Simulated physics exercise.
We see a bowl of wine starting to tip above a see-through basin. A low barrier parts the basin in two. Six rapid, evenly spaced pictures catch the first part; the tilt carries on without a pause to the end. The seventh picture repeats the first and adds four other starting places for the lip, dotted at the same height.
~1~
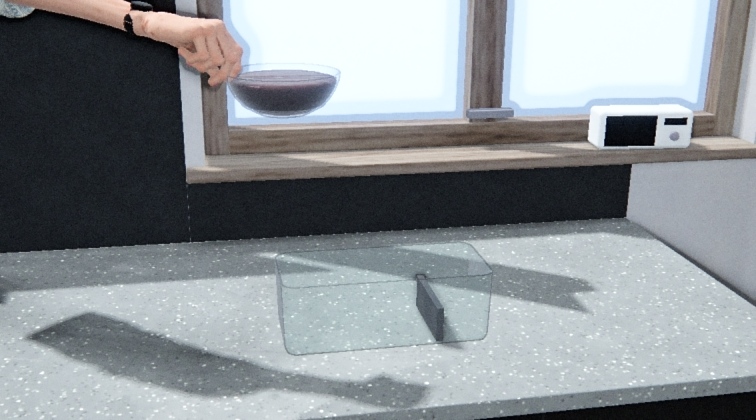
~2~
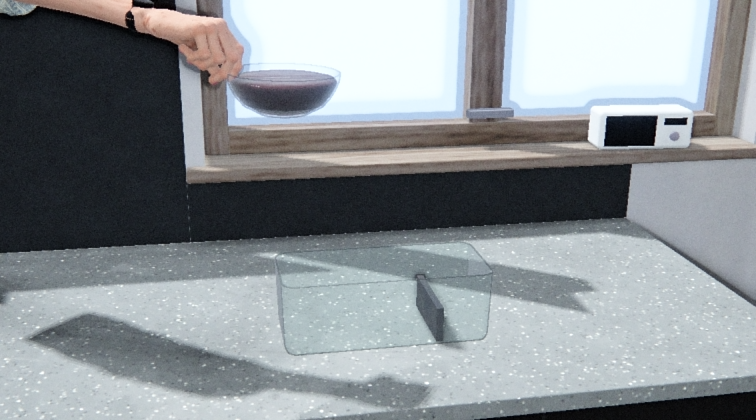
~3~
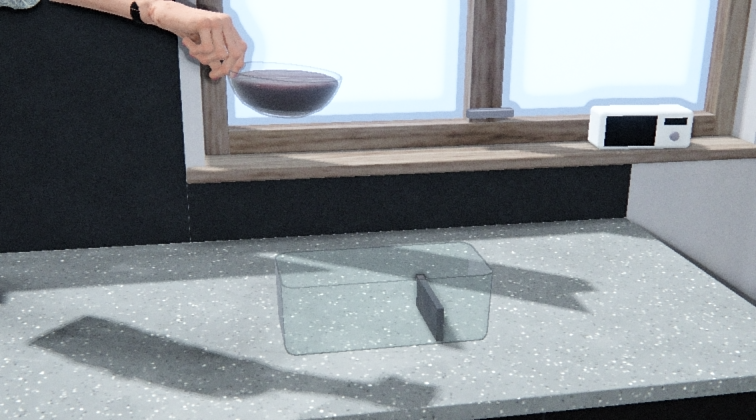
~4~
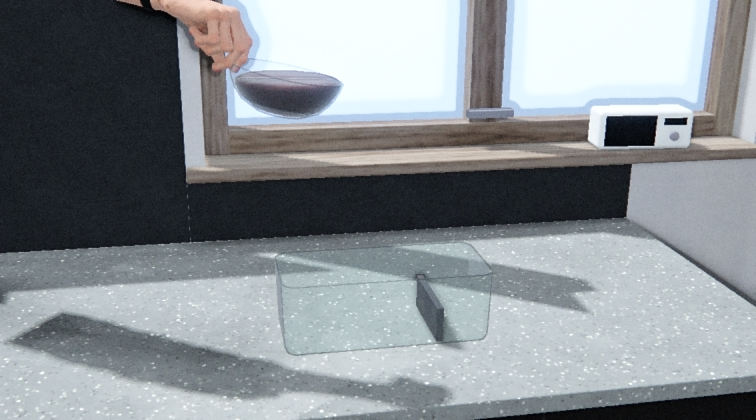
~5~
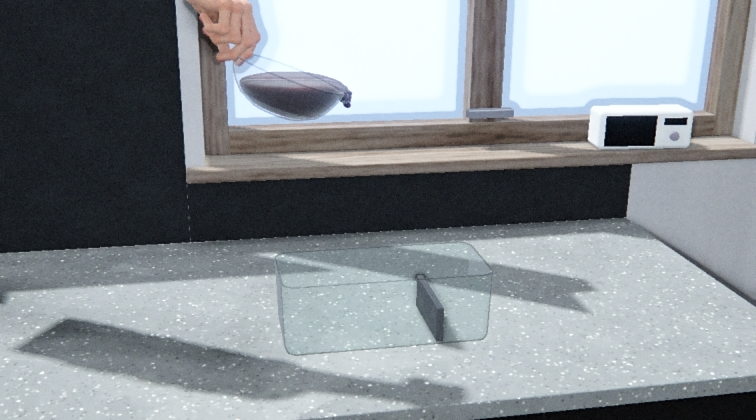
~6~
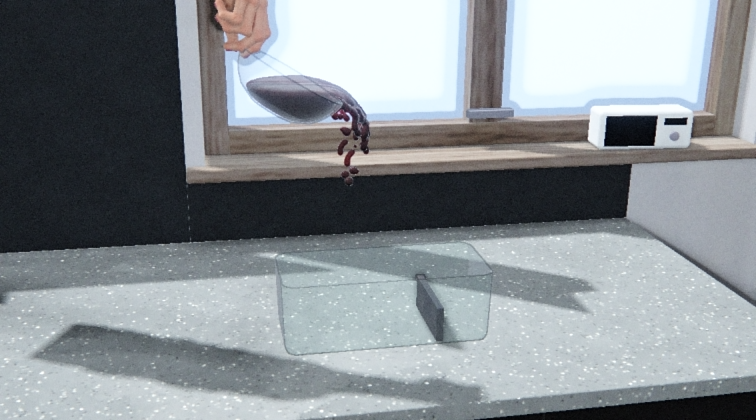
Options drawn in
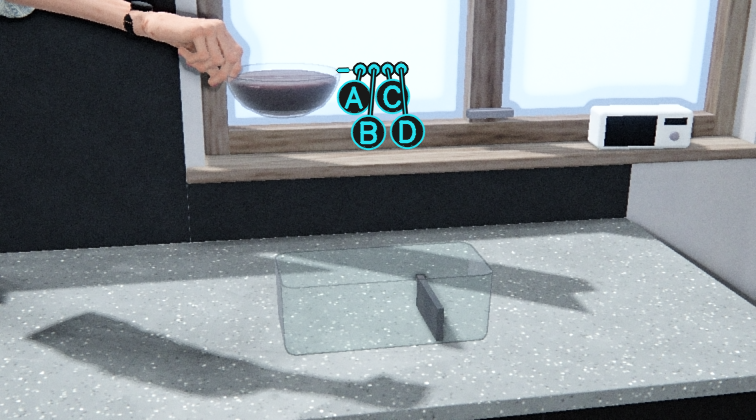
A hand tips a glass bowl of dark wine rightward, pouring some above a clear basin.
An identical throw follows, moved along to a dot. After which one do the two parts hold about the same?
Use spot B.
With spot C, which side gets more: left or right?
The right side.
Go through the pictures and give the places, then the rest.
Upright, lip at (338, 70); basin from (285, 354) to (487, 337); top of the wall at (430, 291); nothing has left yet, in the first frame.
Upright, lip at (339, 71); nothing has left yet, in the second frame.
Tipped about 6°, lip at (340, 75); nothing has left yet, in the third frame.
Tipped about 12°, lip at (341, 82); wine is over the lip, down to (336, 81), in the fourth frame.
Tipped about 21°, lip at (342, 91); wine is over the lip, down to (347, 103), in the fifth frame.
Tipped about 31°, lip at (341, 101); wine is over the lip, down to (346, 180), in the sixth frame.
In cyan, A at (360, 69); B at (374, 69); C at (387, 69); D at (401, 69).
If A is chosen, about 70 % ends left of the wall and 27 % right of it; 3 % is lost outside.
If B is chosen, about 47 % ends left of the wall and 50 % right of it; 3 % is lost outside.
If C is chosen, about 29 % ends left of the wall and 69 % right of it.
If D is chosen, about 25 % ends left of the wall and 73 % right of it.
